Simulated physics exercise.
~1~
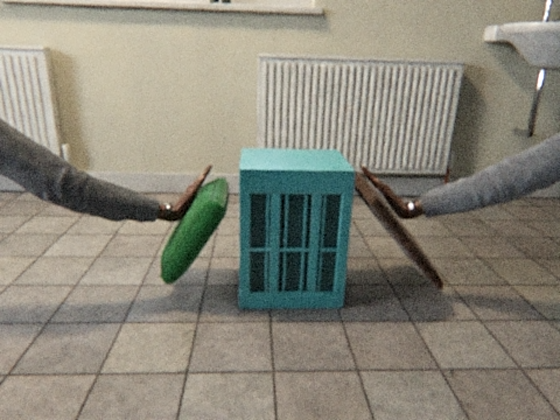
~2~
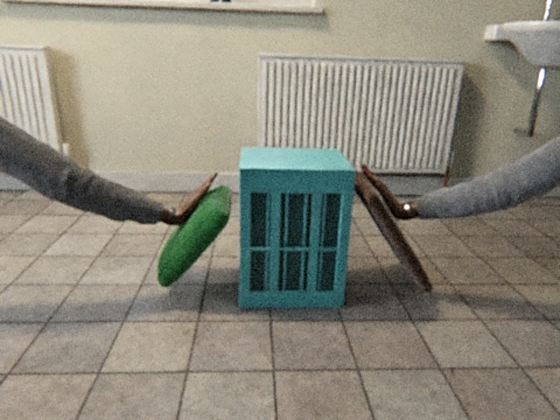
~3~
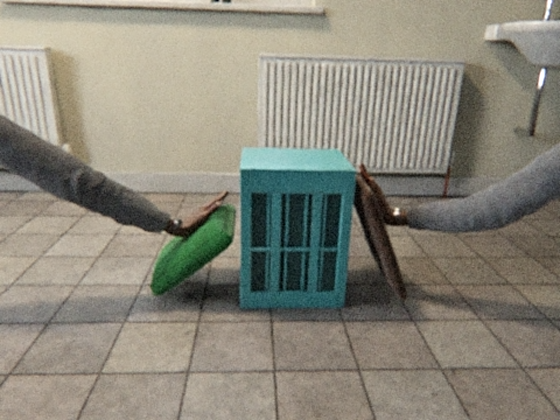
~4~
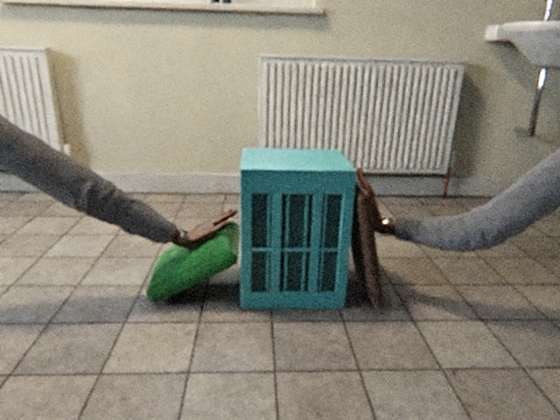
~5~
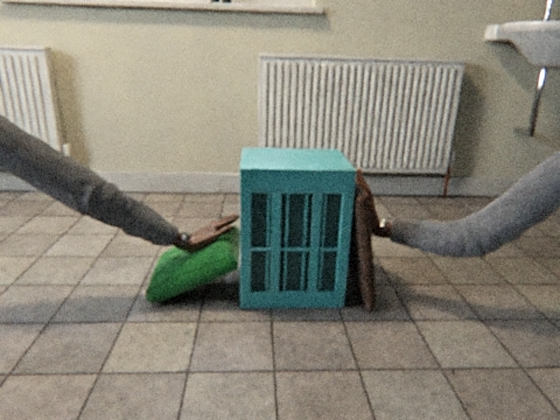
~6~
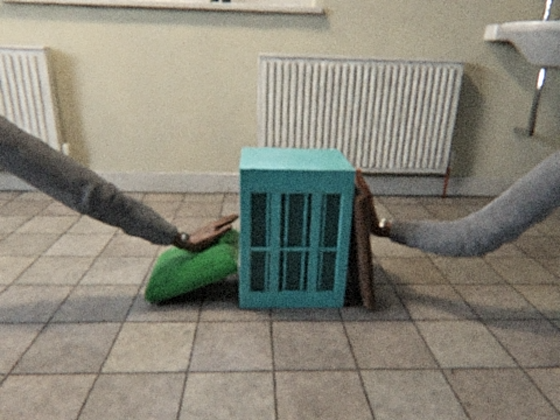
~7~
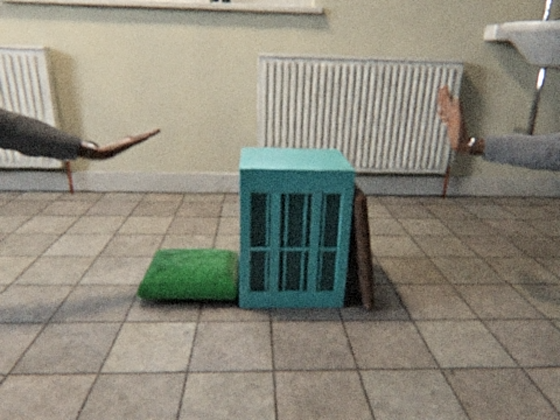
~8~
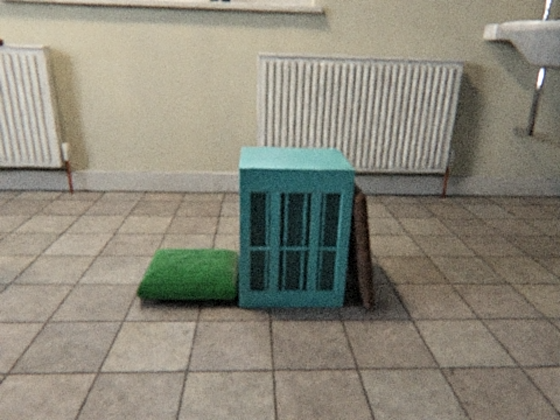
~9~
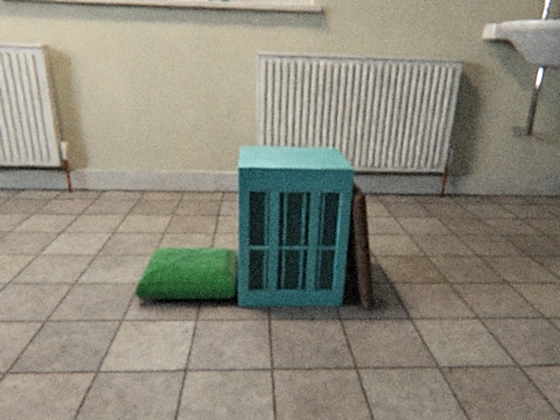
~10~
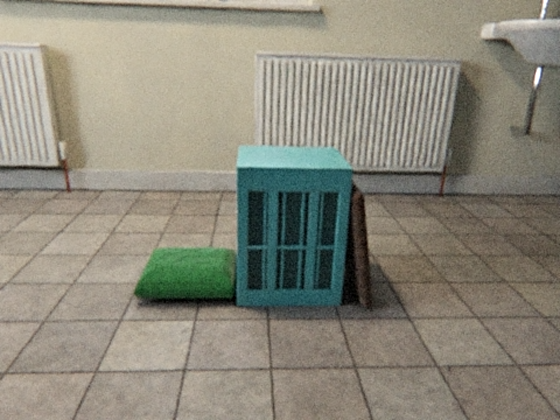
A green soft bag slumps flat beside a turquoise crate while a brown pad stays leaning.
